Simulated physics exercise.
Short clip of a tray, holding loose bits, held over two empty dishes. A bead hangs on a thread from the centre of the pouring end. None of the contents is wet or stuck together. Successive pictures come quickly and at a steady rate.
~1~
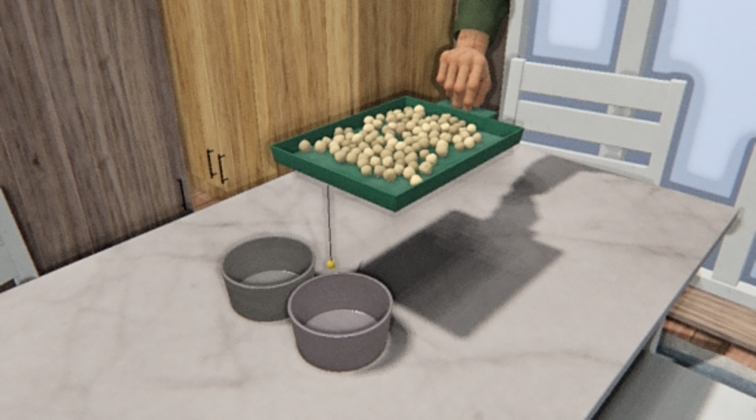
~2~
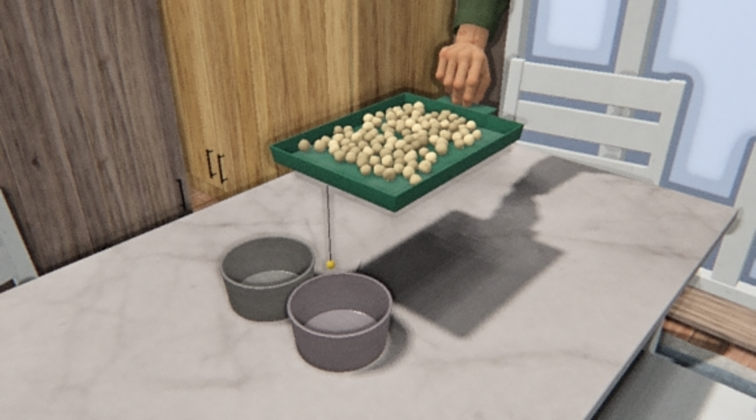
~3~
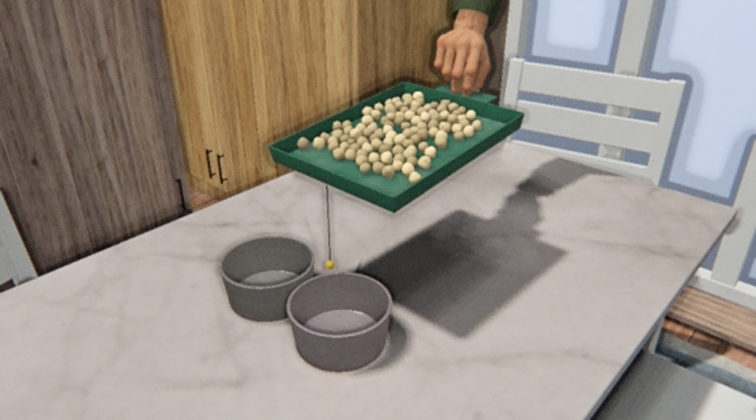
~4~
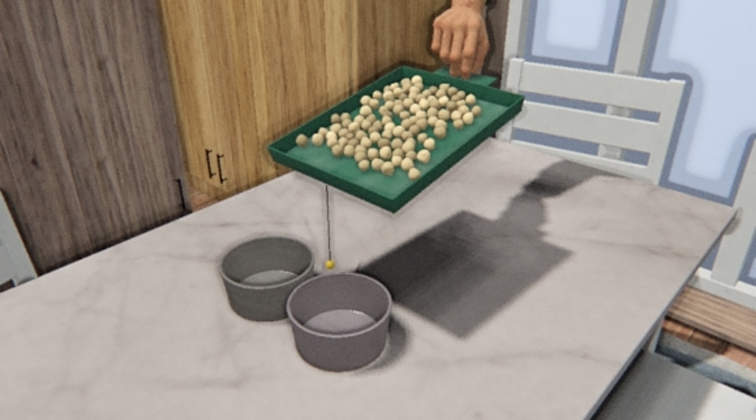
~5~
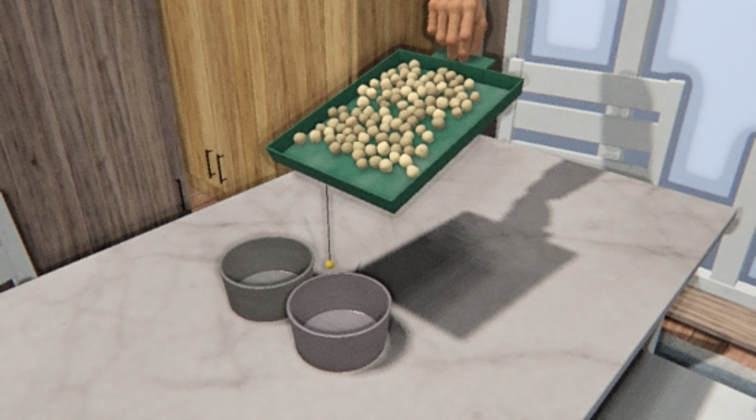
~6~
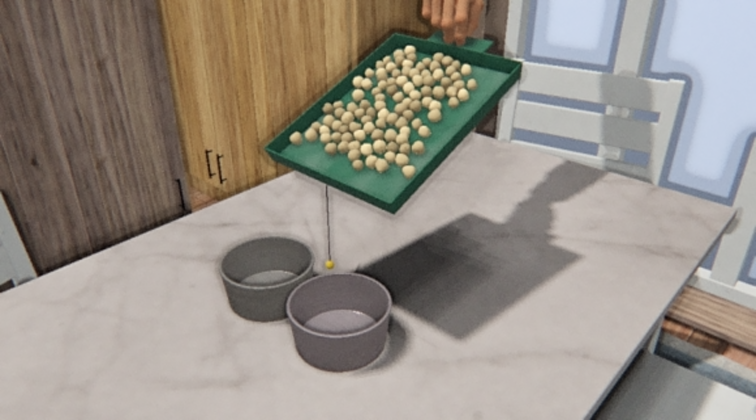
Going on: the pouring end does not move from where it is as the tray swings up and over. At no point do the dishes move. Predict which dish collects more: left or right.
Right.
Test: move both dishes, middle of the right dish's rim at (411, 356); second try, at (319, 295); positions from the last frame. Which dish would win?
Note: Try one - the dish on the left side; try two - the dish on the right side.
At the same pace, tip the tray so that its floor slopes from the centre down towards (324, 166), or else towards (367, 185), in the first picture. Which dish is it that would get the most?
Results - the dish on the left side first, the dish on the right side second.
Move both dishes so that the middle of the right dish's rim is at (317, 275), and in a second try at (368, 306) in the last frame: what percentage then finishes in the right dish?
Close to 20 in a hundred first, close to 20 in a hundred second.
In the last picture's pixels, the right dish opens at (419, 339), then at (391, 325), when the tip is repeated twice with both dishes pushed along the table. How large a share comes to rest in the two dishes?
About 40 and 40 per cent.
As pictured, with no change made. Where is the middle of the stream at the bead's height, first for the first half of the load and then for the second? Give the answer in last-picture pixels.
At about (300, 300), then at (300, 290).
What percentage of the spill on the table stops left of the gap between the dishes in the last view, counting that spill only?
Left portion: Around 80 %.
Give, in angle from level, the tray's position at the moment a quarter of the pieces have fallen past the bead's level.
Around 115° at that moment.
Soon, tray tipped steeply; nearly all on the tray; a stray few in the air.
A while on, tray tipped past a quarter turn; most on the tray; a small part in the right dish; a small part outside both.
Towards the end, tray tipped past a quarter turn; about half in the right dish; a small part in the left dish; about half outside both.
Finally, tray tipped past a quarter turn; about half in the right dish; a small part in the left dish; about half outside both.
